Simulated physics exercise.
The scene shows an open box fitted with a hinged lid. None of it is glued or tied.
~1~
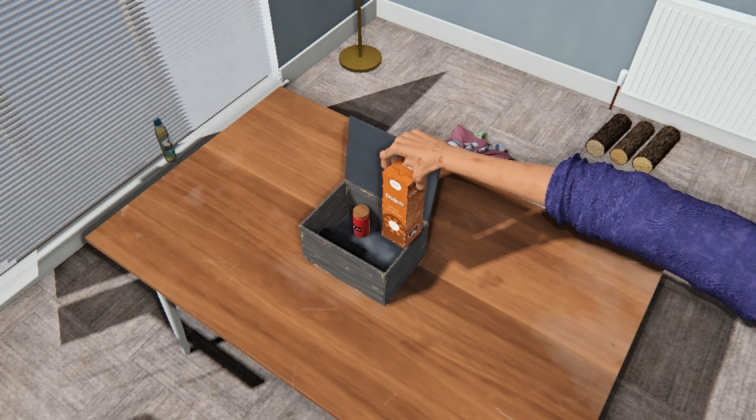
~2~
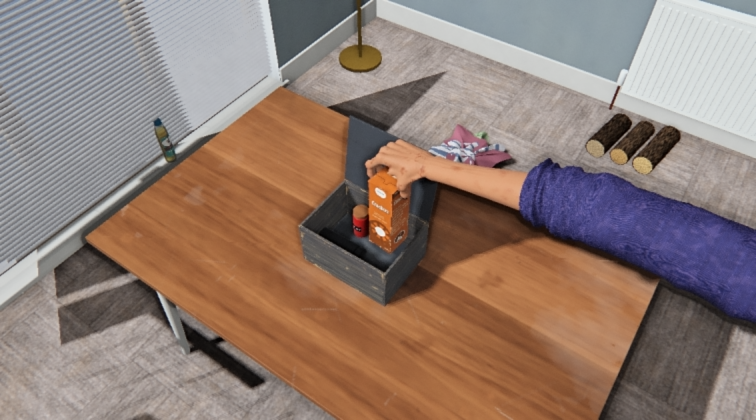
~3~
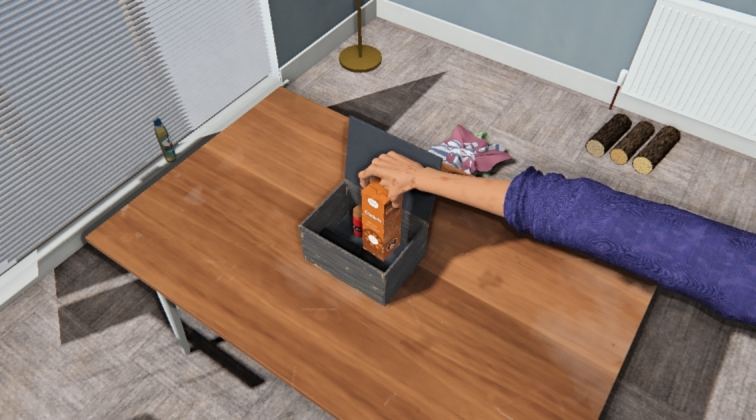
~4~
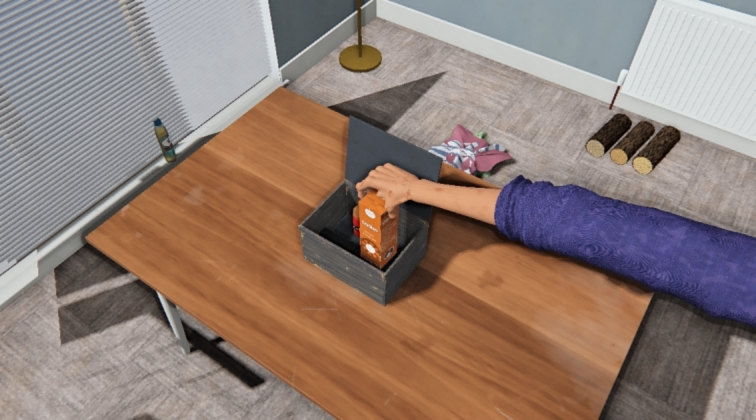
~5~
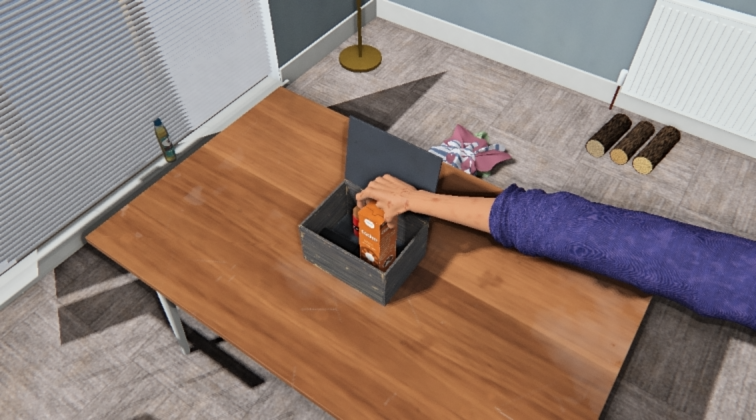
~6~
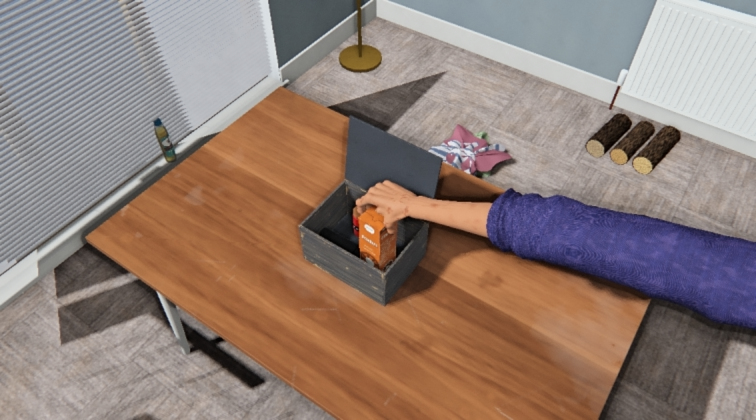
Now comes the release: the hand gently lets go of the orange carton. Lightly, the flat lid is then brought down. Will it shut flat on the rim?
The lid fails to lower completely.
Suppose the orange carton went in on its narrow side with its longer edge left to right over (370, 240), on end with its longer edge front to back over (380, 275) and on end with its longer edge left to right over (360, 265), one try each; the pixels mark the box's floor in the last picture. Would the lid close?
With the first placement it settles down; with the second it remains raised; with the third it remains raised.
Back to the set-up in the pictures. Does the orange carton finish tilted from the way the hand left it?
By the end the orange carton has kept its angle.
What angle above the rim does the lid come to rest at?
The answer is about 50 degrees.
Then, 1.30 s past the last view, lid 78° above the rim.
Then, 1.70 s past the last view, lid 49° above the rim.
Finally, lid 48° above the rim; all 3 still in place. Final places as the last picture's camera would see them, orange carton near (377, 243).
